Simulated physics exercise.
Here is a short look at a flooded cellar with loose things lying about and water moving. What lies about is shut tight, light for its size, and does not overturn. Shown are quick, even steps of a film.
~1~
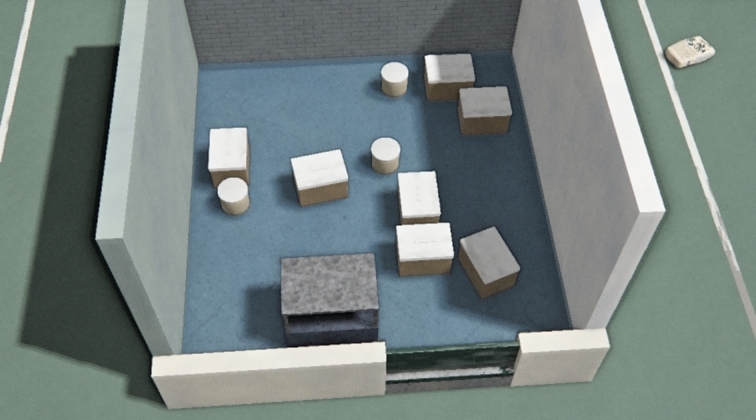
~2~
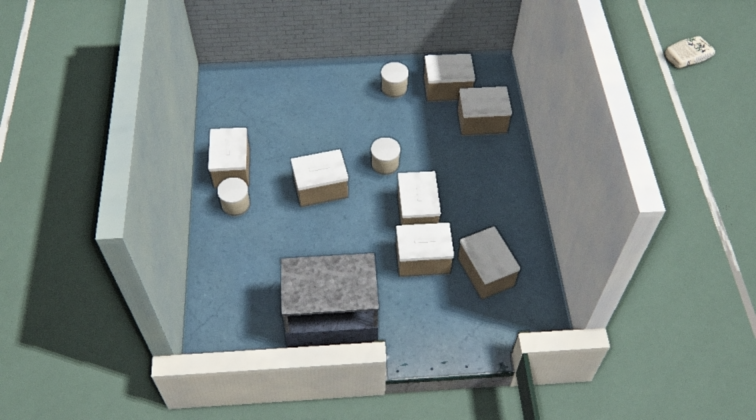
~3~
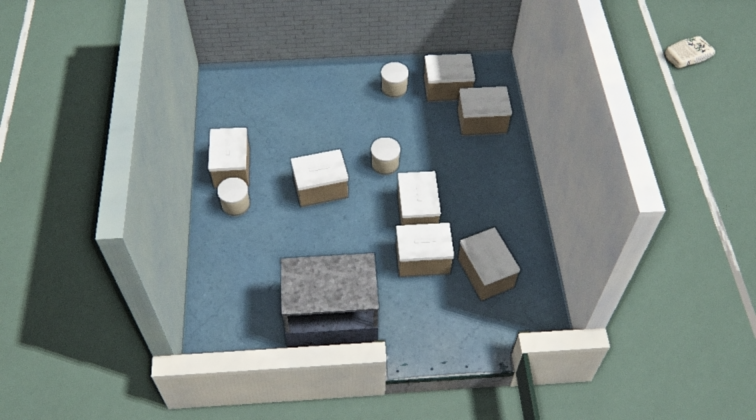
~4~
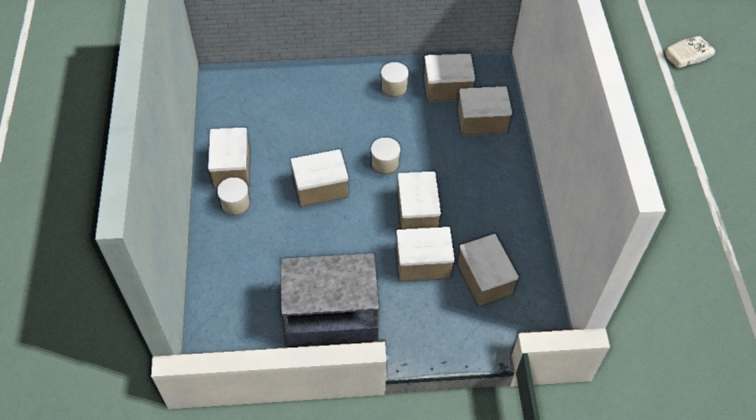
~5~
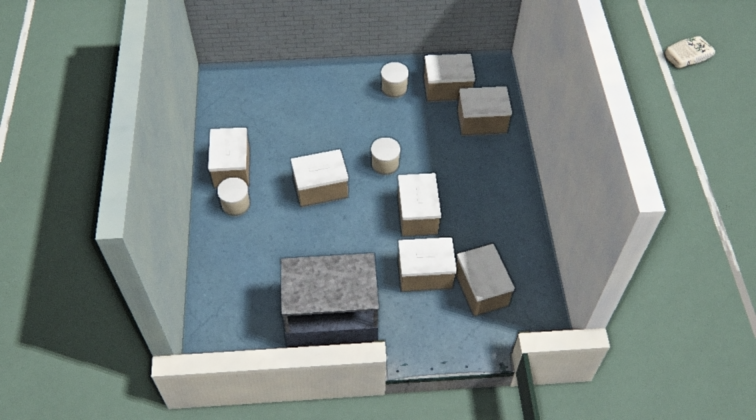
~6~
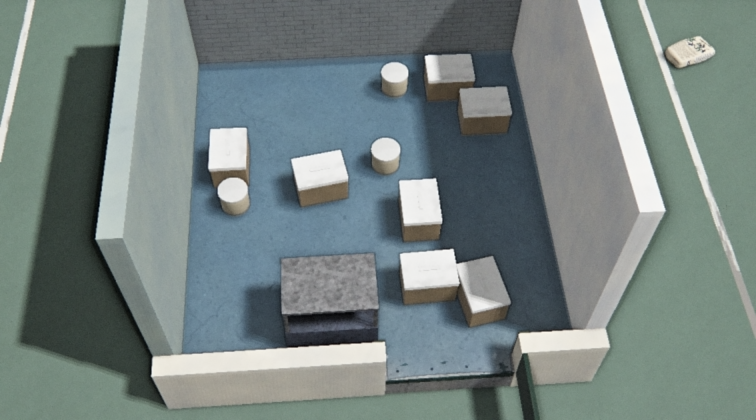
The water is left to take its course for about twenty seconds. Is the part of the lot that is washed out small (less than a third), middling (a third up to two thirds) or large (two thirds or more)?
Middling.
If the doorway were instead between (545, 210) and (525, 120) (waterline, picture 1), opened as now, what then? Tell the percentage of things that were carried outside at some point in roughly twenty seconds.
My estimate is some 80 percent.
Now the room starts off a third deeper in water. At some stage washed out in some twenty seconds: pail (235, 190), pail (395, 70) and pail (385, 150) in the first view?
Okay, in order that's held inside, held inside, ends up outside.
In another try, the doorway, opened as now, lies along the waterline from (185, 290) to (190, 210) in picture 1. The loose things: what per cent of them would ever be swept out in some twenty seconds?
I'd say some 60 in a hundred.
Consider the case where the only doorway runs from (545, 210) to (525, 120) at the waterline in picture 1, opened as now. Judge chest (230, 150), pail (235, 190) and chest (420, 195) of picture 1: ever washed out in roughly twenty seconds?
Item one doesn't escape, item two doesn't escape, item three gets away.
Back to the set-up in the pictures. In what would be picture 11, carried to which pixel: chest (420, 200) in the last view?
Close to (448, 246).
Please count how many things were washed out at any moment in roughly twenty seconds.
5.
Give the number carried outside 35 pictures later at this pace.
I make it 5.
A moment on, 2 of 10 are out; 8 afloat.
Next, 3 of 10 are out; 7 afloat.
Later, 5 of 10 are out; 5 afloat.
In the end, 5 of 10 are out; 5 afloat.
